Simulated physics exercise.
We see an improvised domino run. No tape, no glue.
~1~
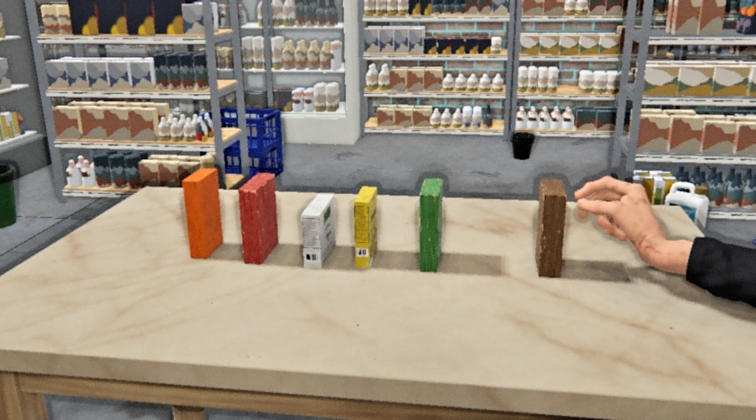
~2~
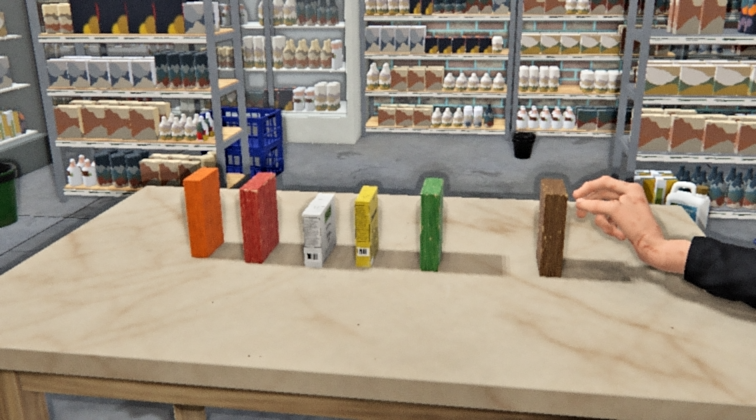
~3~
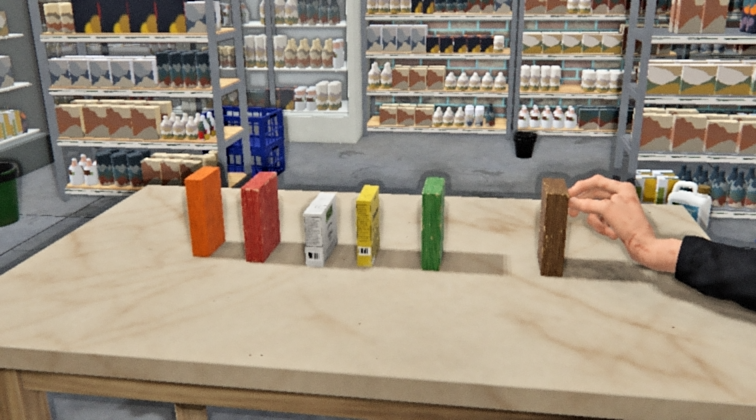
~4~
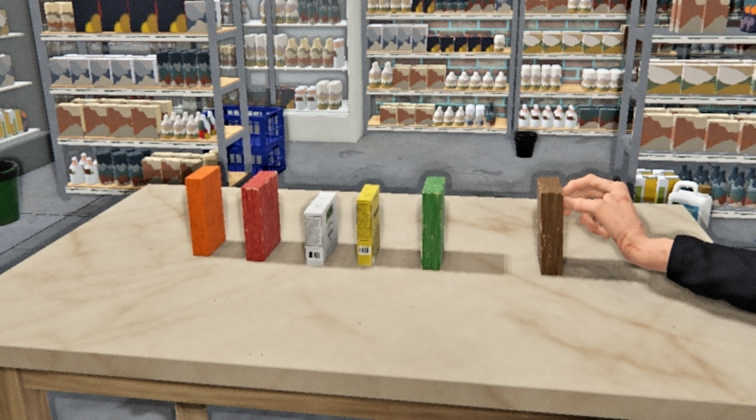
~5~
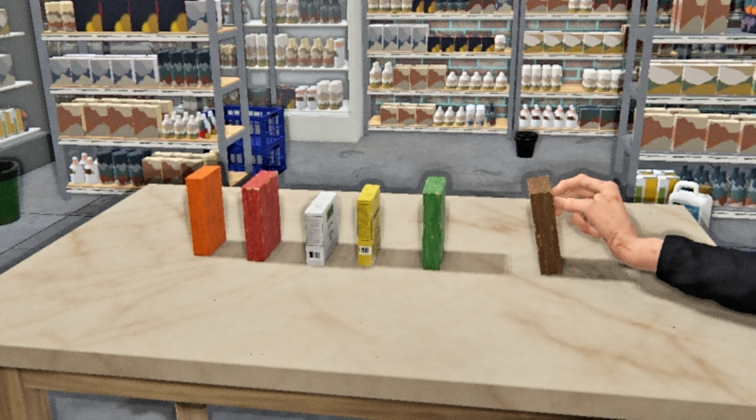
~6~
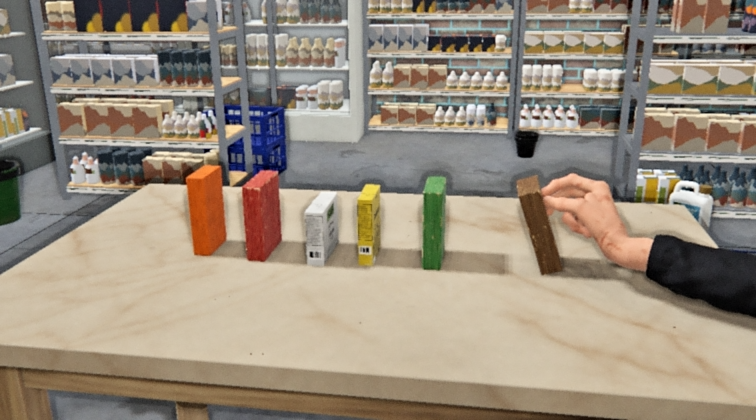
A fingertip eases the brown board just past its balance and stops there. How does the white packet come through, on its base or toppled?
The white packet is still upright.
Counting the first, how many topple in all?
In all, 1.
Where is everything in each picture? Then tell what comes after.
In the first picture, white packet (319, 231); red block (260, 218).
In the second picture, green block (432, 224); red block (261, 217).
In the third picture, yellow packet (369, 225); green block (433, 224).
In the fourth picture, brown board 4° over; red block (262, 216); yellow packet (369, 225).
In the fifth picture, brown board 11° over; green block (434, 223); red block (263, 216).
In the sixth picture, brown board 18° over; white packet (322, 228); yellow packet (370, 224).
Then, 0.20 s on from there, brown board 58° over.
Then, 0.30 s on from there, brown board 90° over.
In the end, all 4 unmoved. At the end, from the last picture's camera, white packet near (322, 228).
